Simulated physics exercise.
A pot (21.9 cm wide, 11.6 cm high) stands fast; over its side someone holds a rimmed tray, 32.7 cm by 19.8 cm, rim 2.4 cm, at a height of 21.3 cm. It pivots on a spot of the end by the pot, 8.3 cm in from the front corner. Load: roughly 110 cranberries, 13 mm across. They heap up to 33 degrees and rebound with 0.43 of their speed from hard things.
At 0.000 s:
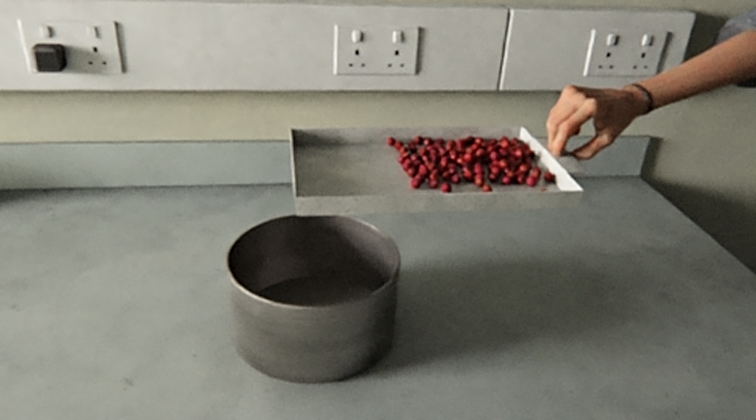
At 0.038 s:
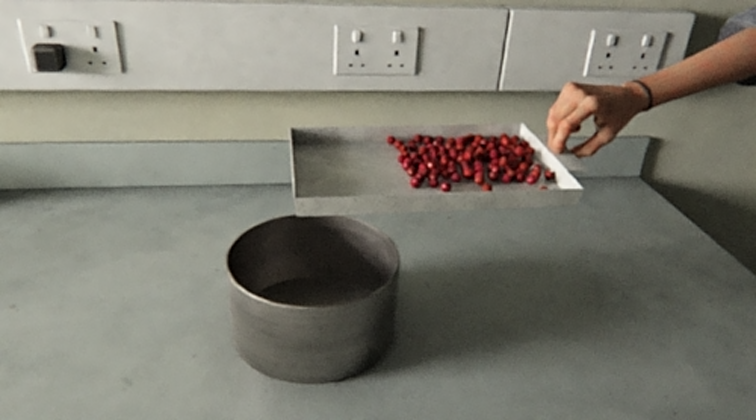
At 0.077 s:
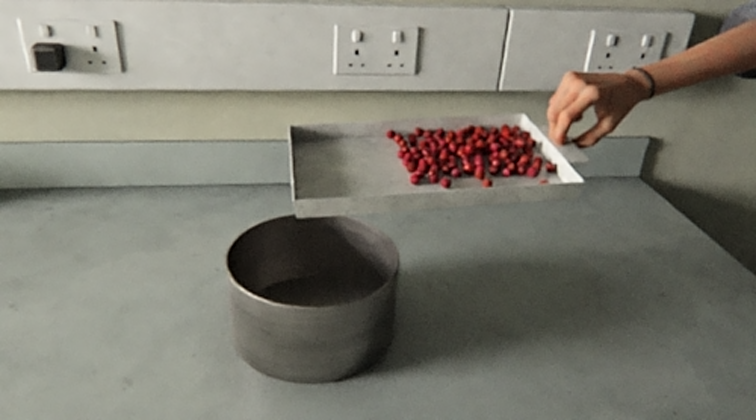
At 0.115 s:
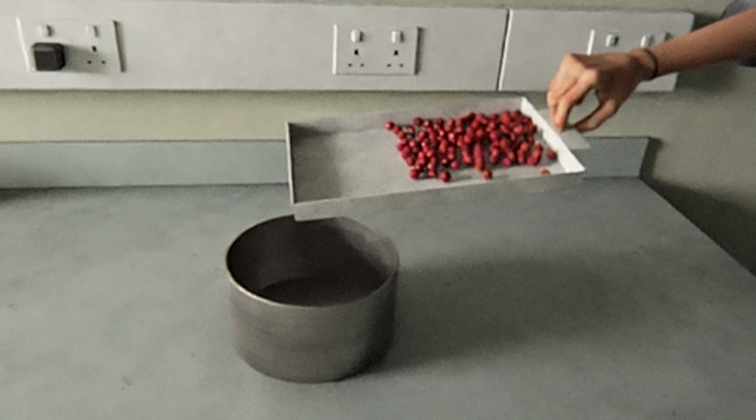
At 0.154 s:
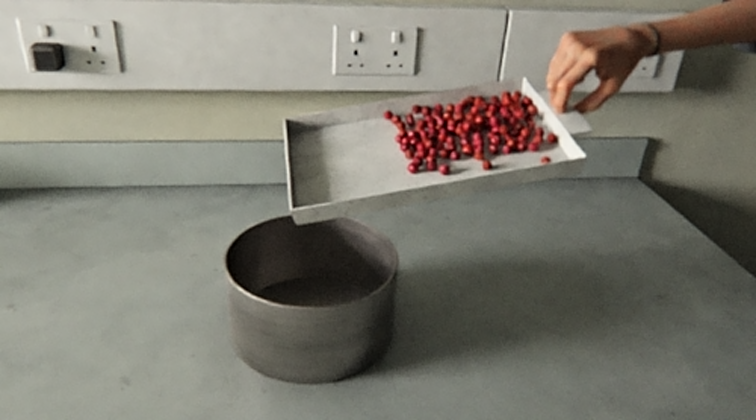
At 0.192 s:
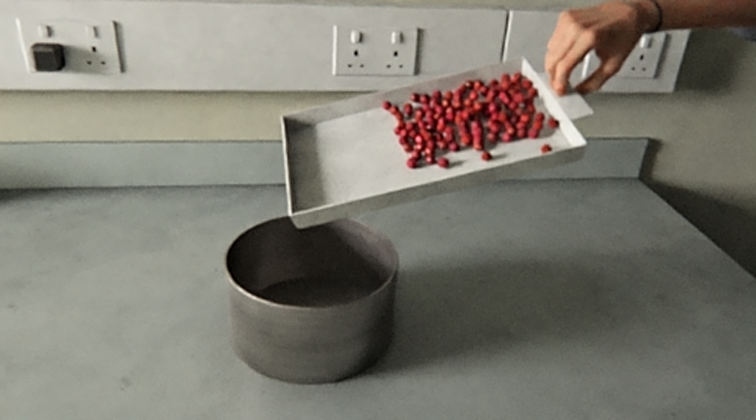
A grey worktop against a pale wall with white power sockets, one holding a black plug, is seen from slightly above by a still camera. A dark grey round pot stands left of centre, and above it to the right a hand holds a pale rimmed tray of red cranberries. The hand raises the tray's right end, slowly then faster, tilting it down leftward while the berries stay bunched toward the right.
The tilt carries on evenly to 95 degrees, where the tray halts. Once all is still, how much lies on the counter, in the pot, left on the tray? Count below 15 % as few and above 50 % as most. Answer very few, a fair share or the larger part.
On the counter: A fair share; in the pot: The larger part; left on the tray: Very few.
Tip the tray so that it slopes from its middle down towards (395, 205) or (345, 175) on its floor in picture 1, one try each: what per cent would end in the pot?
Some 65 and 30 per cent.
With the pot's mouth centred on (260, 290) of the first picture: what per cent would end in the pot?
Some 95 per cent.
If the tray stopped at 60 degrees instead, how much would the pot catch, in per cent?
It would be near 20 per cent.
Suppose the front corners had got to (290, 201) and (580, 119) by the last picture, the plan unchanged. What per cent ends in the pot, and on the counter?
Pot 40, counter 60.
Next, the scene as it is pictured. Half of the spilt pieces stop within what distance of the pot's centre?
About 26 cm.
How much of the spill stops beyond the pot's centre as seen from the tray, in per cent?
Roughly 100 per cent.
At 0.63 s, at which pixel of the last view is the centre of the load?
Near (318, 216).
After 0.46 s, tilt 58 degrees; the tray holds 100 %, the pot 0 %.
Then, at 0.63 s, tilt 82 degrees; the tray holds 90 %, the pot 0 %.
After 0.93 s, tilt 95 degrees; the tray holds 10 %, the pot 55 %.
By 1.6 s all is still; counter 35 %, pot 60 %, tray 5 %.
